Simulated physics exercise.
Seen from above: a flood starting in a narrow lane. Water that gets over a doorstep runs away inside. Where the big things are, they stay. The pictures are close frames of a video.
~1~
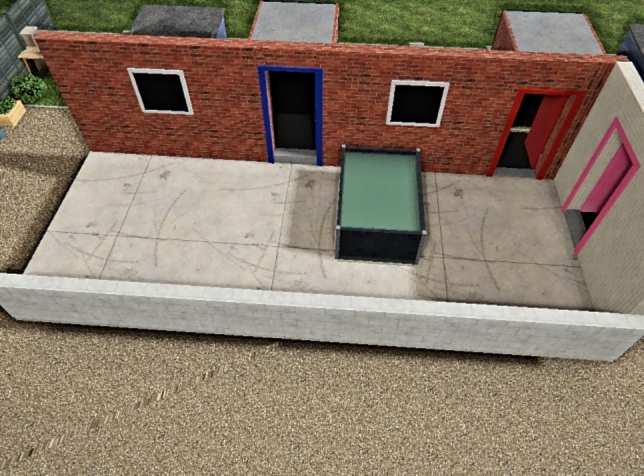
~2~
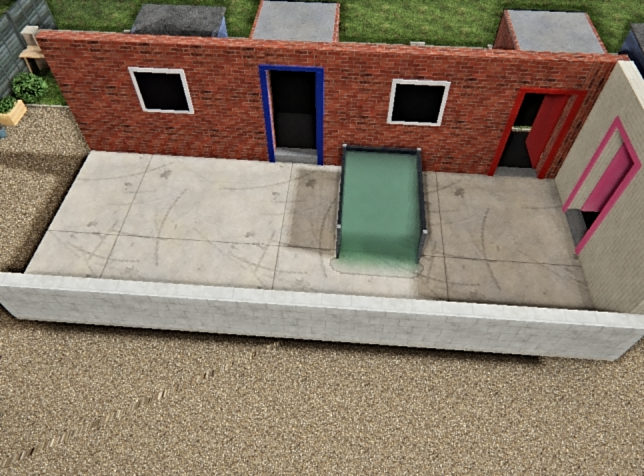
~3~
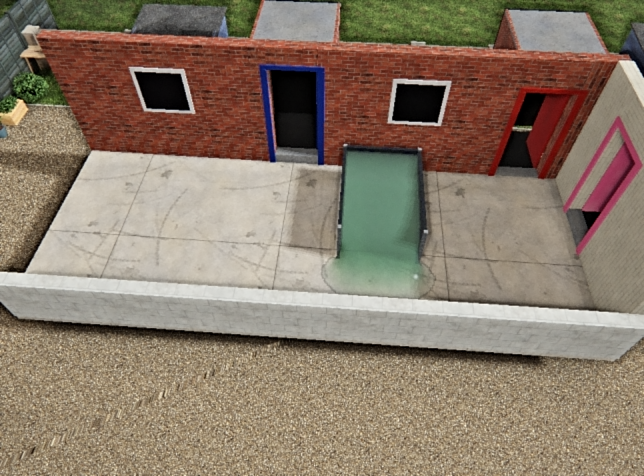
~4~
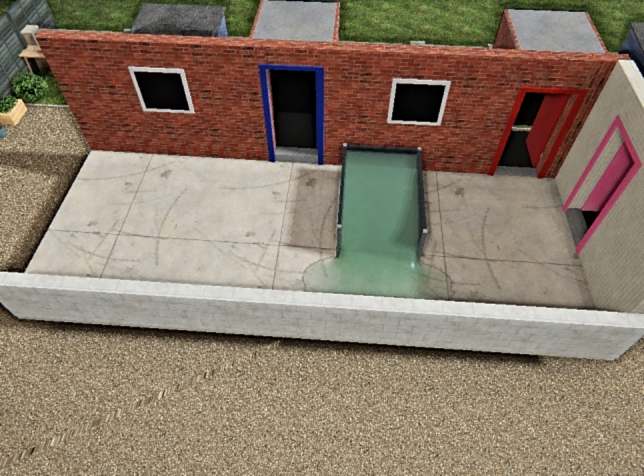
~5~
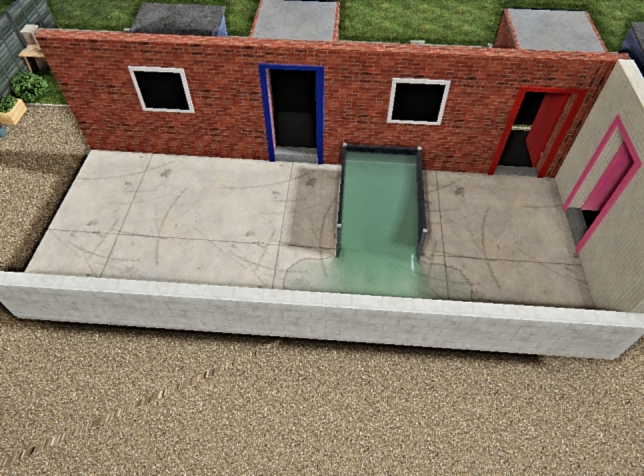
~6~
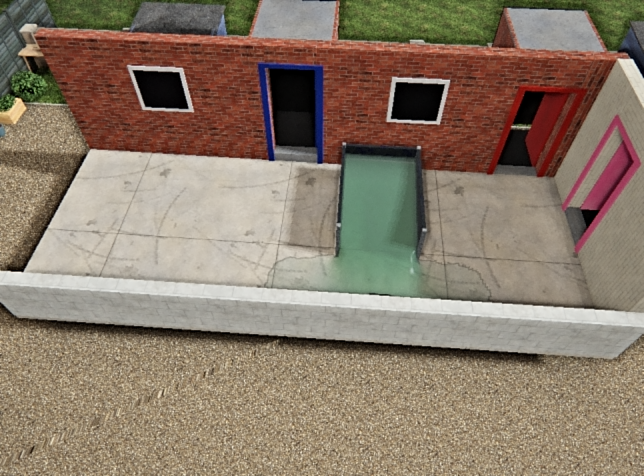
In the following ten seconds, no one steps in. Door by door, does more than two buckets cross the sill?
In the end the blue door does not top two buckets, the pink door does not top two buckets, the red door tops two buckets.
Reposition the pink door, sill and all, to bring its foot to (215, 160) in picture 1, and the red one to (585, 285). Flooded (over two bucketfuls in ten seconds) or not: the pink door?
Looks like the pink one never reaches the limit.
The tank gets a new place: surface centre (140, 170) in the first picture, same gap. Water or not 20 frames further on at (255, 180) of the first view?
That spot ends up unaffected.
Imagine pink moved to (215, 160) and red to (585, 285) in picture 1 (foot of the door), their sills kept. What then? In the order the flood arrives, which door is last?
That would be the one in blue.
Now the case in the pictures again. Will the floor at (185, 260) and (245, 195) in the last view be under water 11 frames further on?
The first spot inundated, the second not yet wet.
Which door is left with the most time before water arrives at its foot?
I pick the blue-painted one.
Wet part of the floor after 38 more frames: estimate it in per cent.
Close to 85 percent, by my reckoning.
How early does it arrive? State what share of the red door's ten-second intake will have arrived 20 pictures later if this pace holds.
About 10 per cent.
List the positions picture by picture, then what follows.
The open tank at (380, 190) is whole and still, in the first frame.
Water pours out at (379, 248) and has run to (333, 261), in the second frame.
The front is at (326, 274), out from the gap at (379, 250), in the third frame.
Water pours out at (378, 251) and has run to a hidden place, in the fourth frame.
The front is at a hidden place, out from the gap at (378, 251), in the fifth frame.
The front is at a hidden place, out from the gap at (378, 251), in the sixth frame.
A moment on, water covers 20 % of the floor; the blue door not reached, the pink door not reached, the red door not reached.
Next, water covers 45 % of the floor; the blue door not reached, the pink door wet at the sill, nothing in, the red door not reached.
Then, water covers 75 % of the floor; the blue door not reached, the pink door under two buckets in, the red door over two buckets in.
Later, water covers 85 % of the floor; the blue door wet at the sill, nothing in, the pink door under two buckets in, the red door far over two buckets in.
In the end, water covers 95 % of the floor; the blue door wet at the sill, nothing in, the pink door under two buckets in, the red door far over two buckets in.
